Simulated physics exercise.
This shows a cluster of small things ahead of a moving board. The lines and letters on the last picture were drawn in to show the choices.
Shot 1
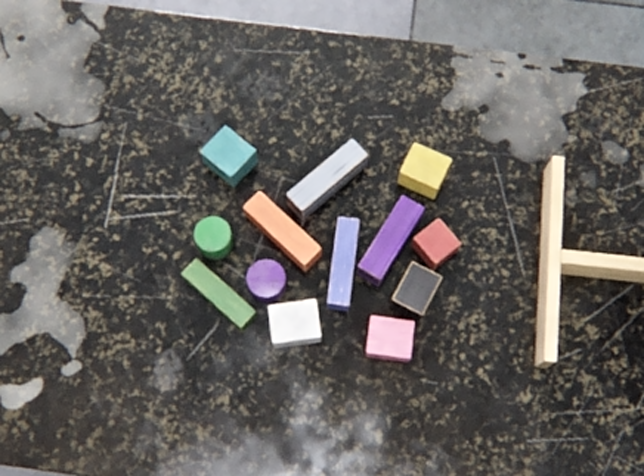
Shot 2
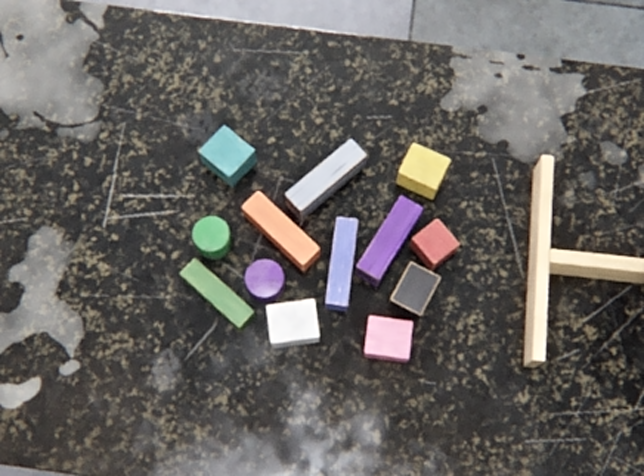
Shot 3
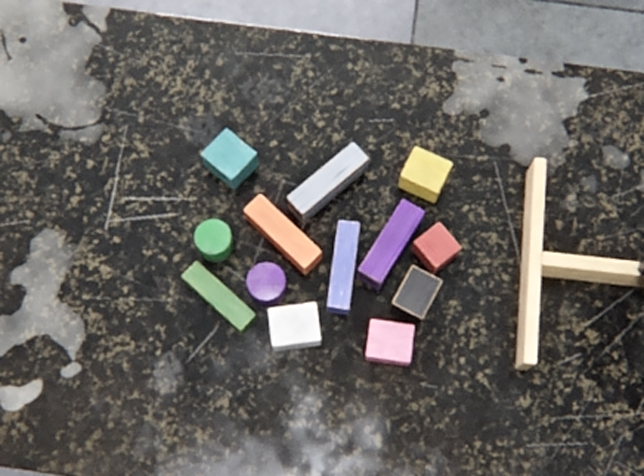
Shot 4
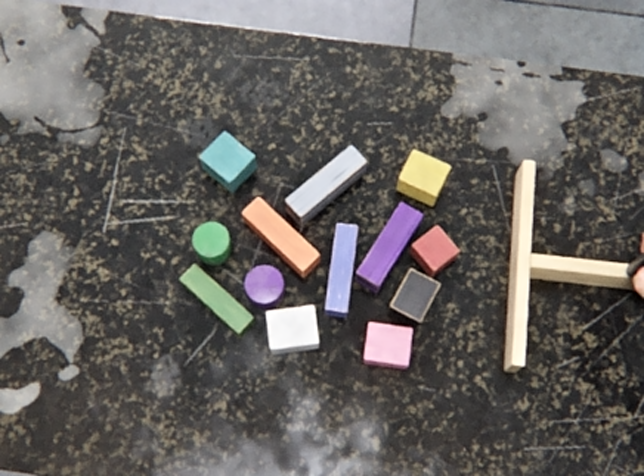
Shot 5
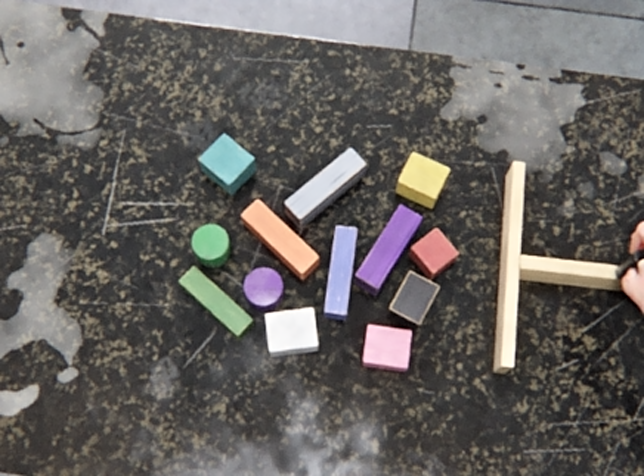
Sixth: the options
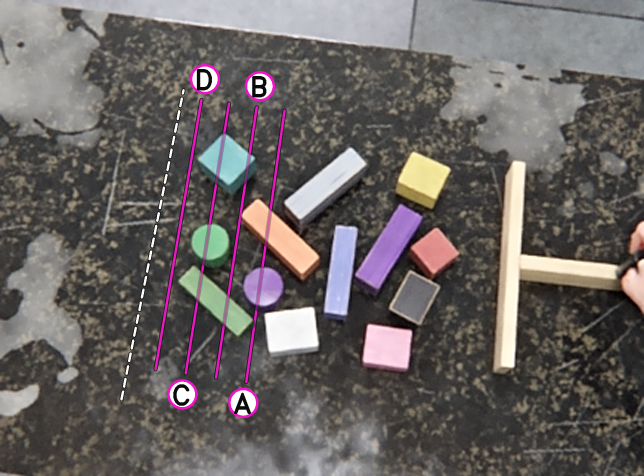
A T-shaped wooden board slid slowly left across a dark speckled surface toward a scattered cluster of colorful blocks, which stayed put, and a hand gripping its handle came into view at the right.
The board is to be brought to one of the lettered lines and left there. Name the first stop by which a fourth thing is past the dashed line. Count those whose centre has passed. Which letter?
B is the first line that does it.
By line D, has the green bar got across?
By then, yes.
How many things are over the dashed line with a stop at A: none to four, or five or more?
It has one across.
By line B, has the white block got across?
By then, no.
On the marked copy, A at (266, 240); B at (237, 236); C at (208, 232); D at (180, 229); the dashed line at (154, 237).
Taking B. A third of the way, board (414, 247); green tin (212, 246); turquoise block (228, 165); none across.
Two thirds of the way, board (315, 234); green tin (179, 245); green bar (181, 315); none across.
When it is over, board (240, 224); green tin (106, 240); green bar (113, 323); five across.
As for the rest, A gets only one across; C gets seven across, but is farther than needed; D gets nine across, but is farther than needed.
